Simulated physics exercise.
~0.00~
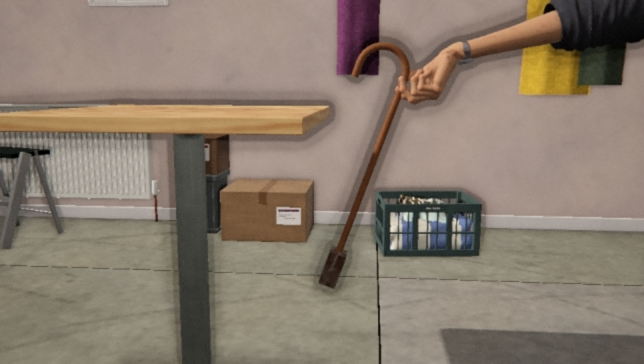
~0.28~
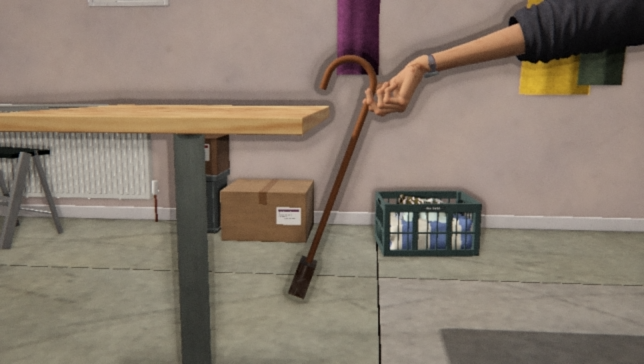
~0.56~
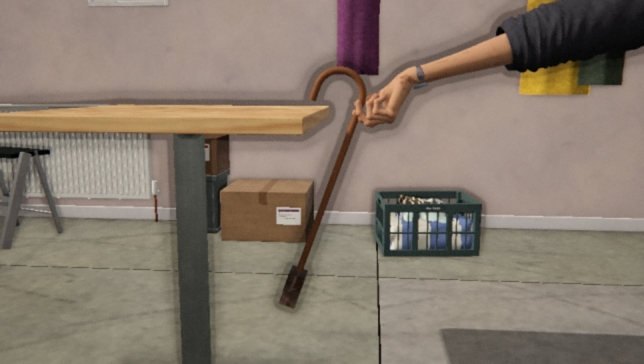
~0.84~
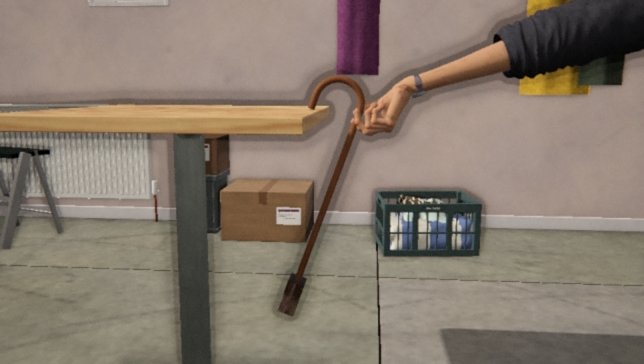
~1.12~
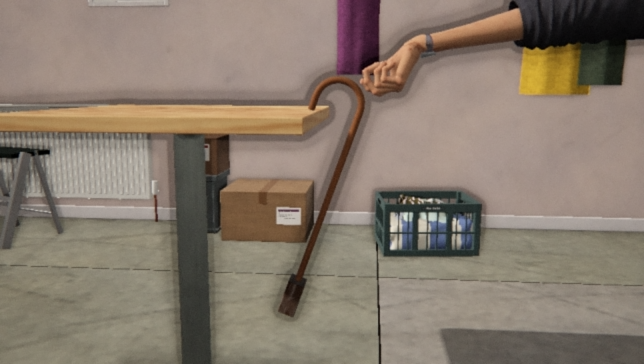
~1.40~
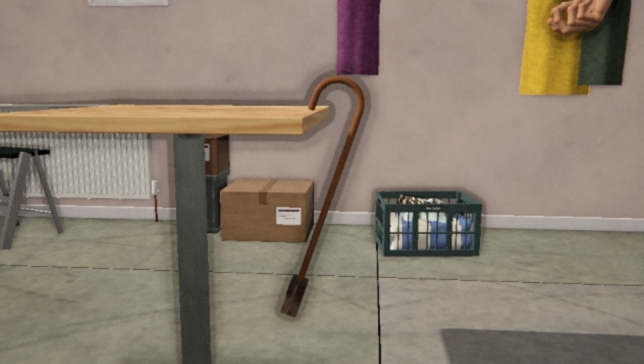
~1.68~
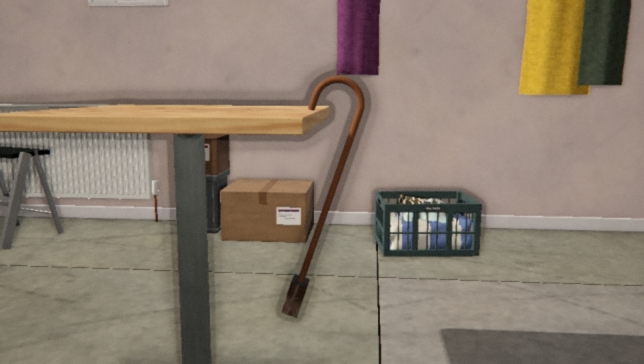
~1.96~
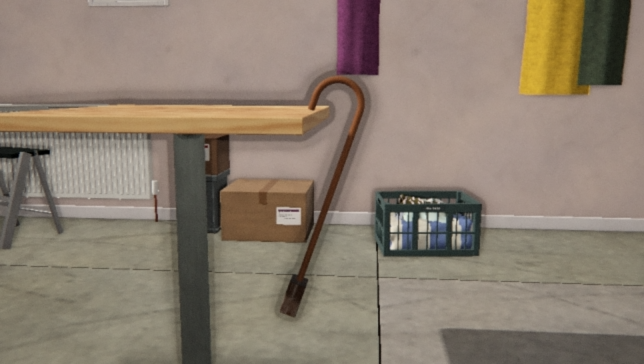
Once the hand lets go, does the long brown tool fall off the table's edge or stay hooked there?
It stays hooked on the edge of the table, hanging still after the hand has gone.
